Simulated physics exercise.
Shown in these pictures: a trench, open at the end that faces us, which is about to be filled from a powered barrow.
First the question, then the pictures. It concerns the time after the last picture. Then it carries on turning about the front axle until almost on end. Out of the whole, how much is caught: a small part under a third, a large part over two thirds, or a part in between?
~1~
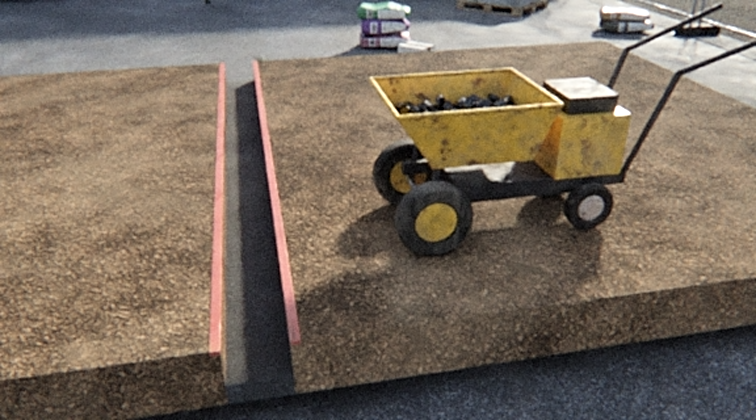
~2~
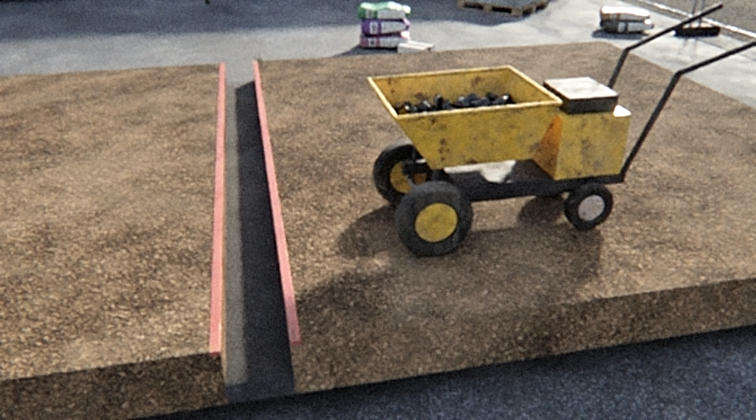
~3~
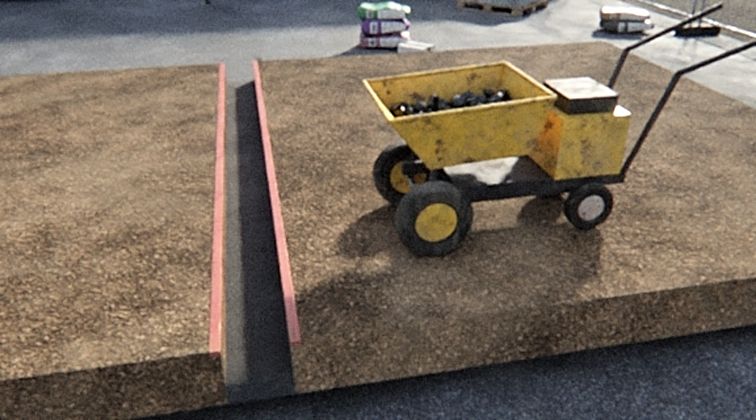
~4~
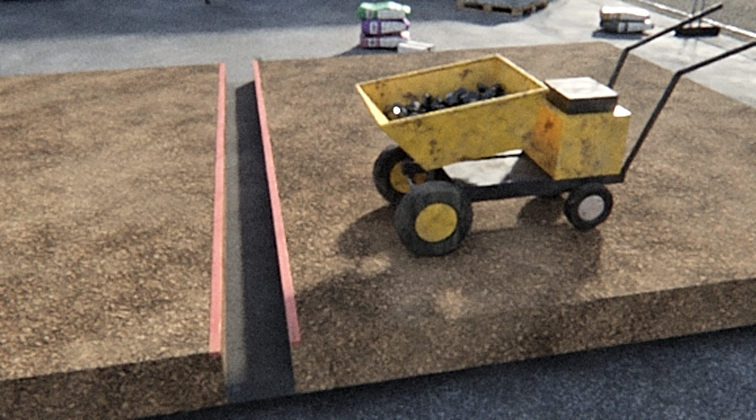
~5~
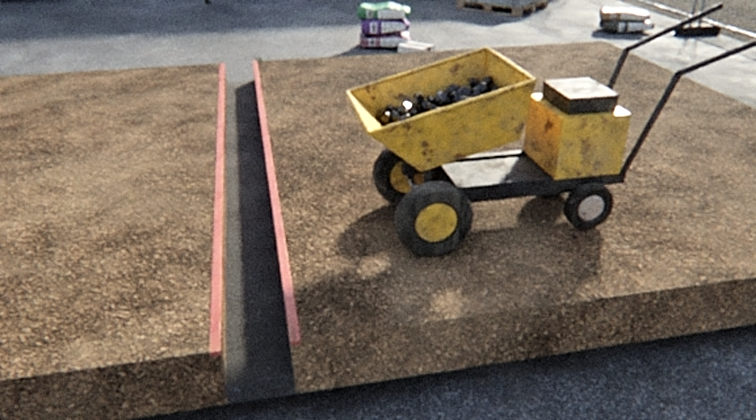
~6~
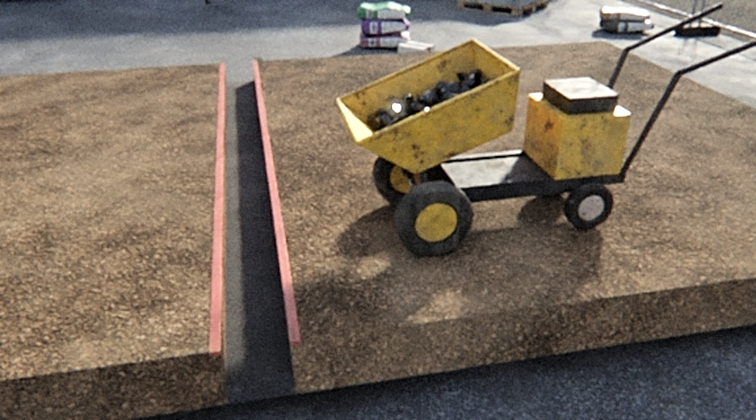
Out of the whole, a part in between is caught.
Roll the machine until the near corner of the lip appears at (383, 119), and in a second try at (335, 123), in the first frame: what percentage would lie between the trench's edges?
Some 70 in a hundred, then some 80 in a hundred.
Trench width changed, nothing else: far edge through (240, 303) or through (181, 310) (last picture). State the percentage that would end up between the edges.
40 %, then 50 %.
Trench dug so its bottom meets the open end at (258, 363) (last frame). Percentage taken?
About 40 per cent.
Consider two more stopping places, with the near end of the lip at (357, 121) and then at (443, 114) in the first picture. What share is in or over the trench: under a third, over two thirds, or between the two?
Note - stop 1: More than two thirds; stop 2: Less than a third.
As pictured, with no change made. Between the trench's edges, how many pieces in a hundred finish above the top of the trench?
Estimate: Around 0 %.
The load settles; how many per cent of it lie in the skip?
Result: Close to 35 per cent.
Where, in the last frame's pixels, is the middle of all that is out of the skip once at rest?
I'd say the middle ends up at about (261, 263).
Just after the last frame, skip tipped steeply; every one in the skip.
A moment on, skip tipped right over; the larger part in the skip; about a tenth short of the trench; about a tenth in or heaped over the trench.
Further on, skip tipped right over; roughly a third in the skip; roughly a quarter short of the trench; roughly a third in or heaped over the trench; just a few beyond it.
When it is over, skip tipped right over; roughly a third in the skip; roughly a quarter short of the trench; roughly half in or heaped over the trench; just a few beyond it.
